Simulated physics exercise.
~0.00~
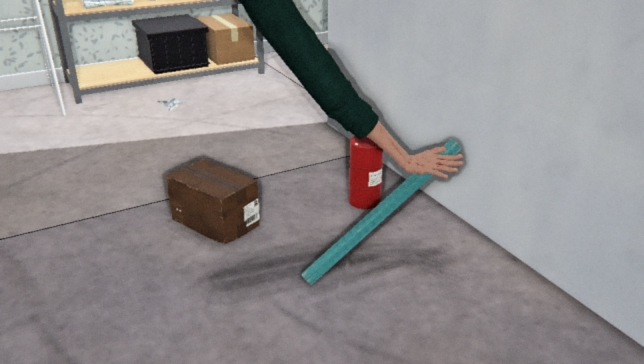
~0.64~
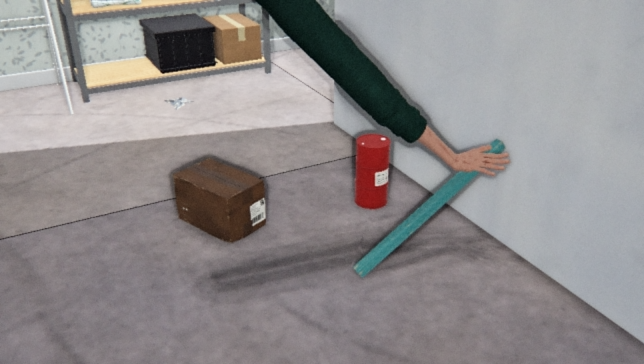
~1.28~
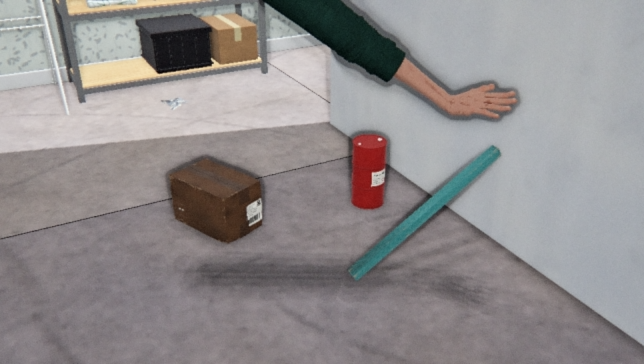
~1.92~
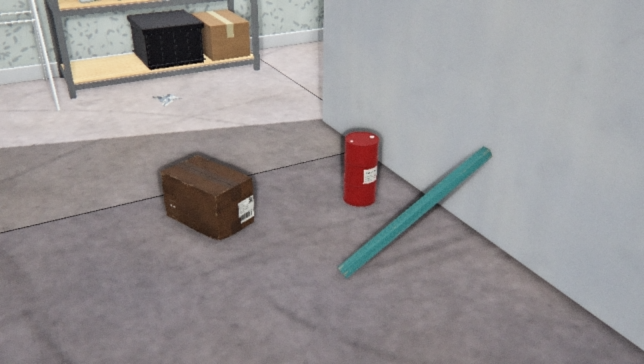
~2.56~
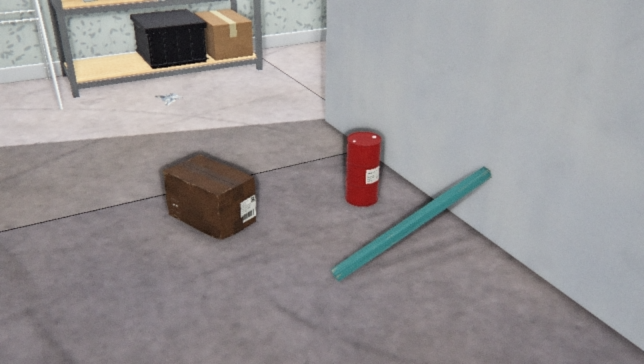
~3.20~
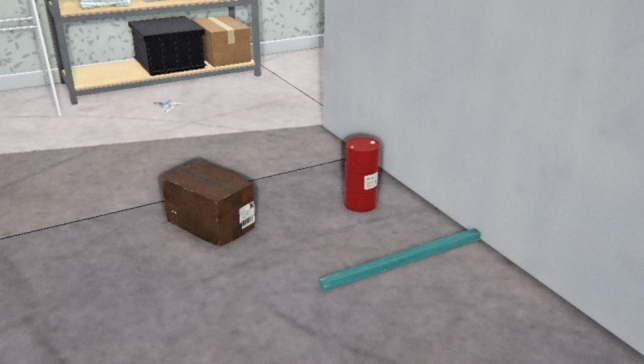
Storage room with a hand leaning a turquoise pole against a grey wall, letting go, and the pole sliding down to the floor.
